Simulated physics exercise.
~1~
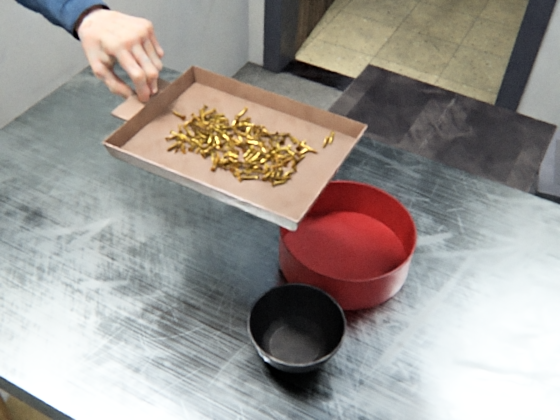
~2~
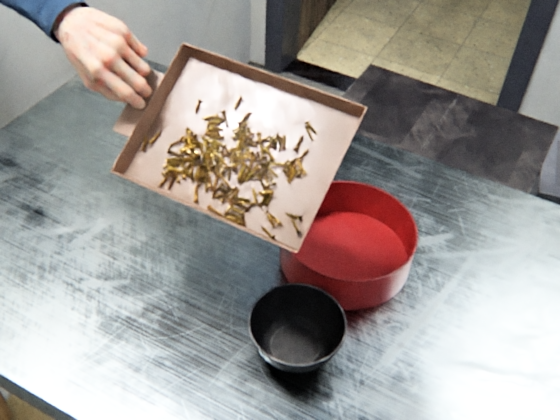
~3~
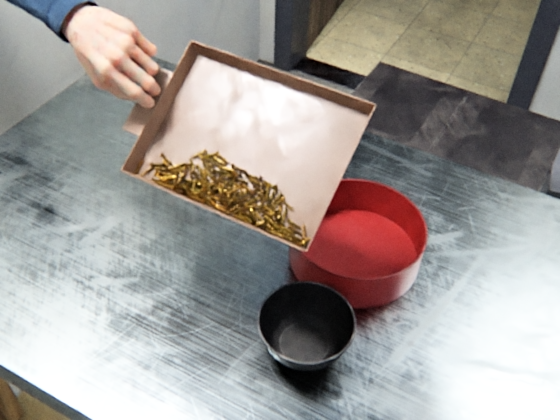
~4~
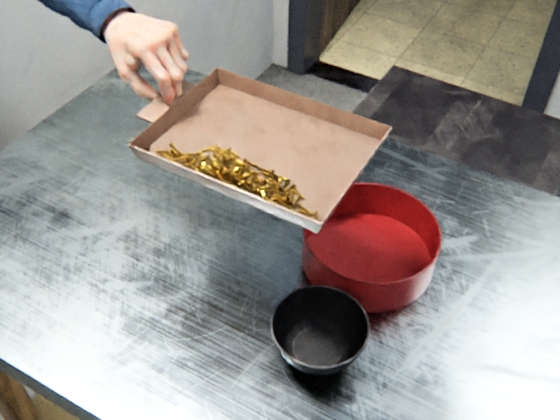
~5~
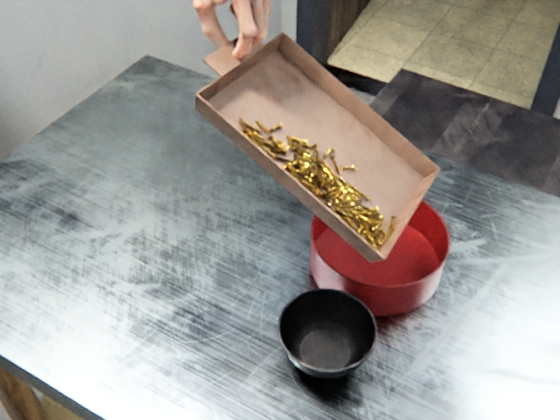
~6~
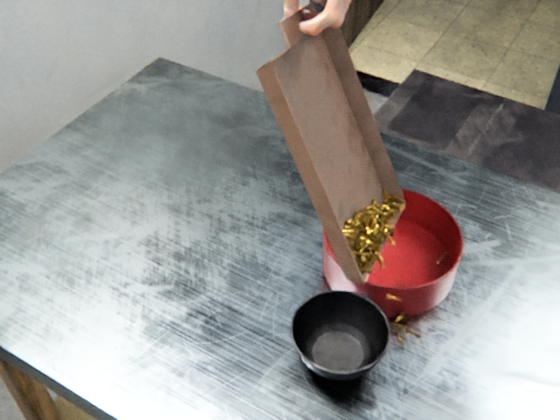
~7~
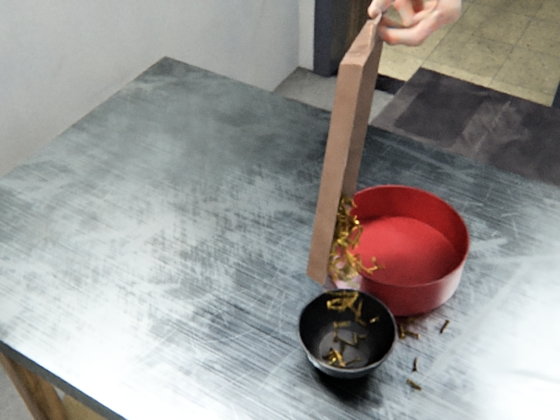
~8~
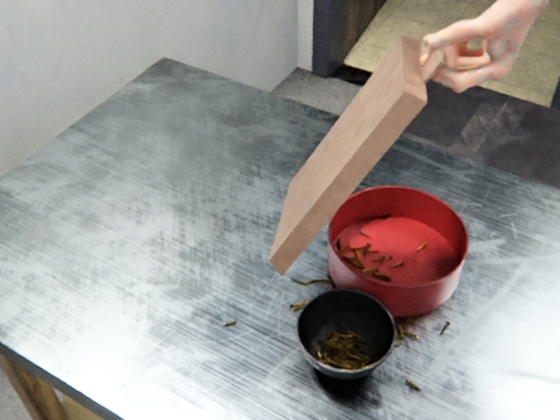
A tray of brass-coloured screws, held by a hand at its far left corner, starts above a table with a red pot and a black bowl. The hand tips it towards the viewer, and the screws slide into a heap along the near edge. It comes back nearly level, then moves right and tilts again, its low side to the right. The screws pour over the low corner as the tray steepens past upright. It ends tipped over and empty, with screws in the red pot, in the black bowl and scattered on the table.
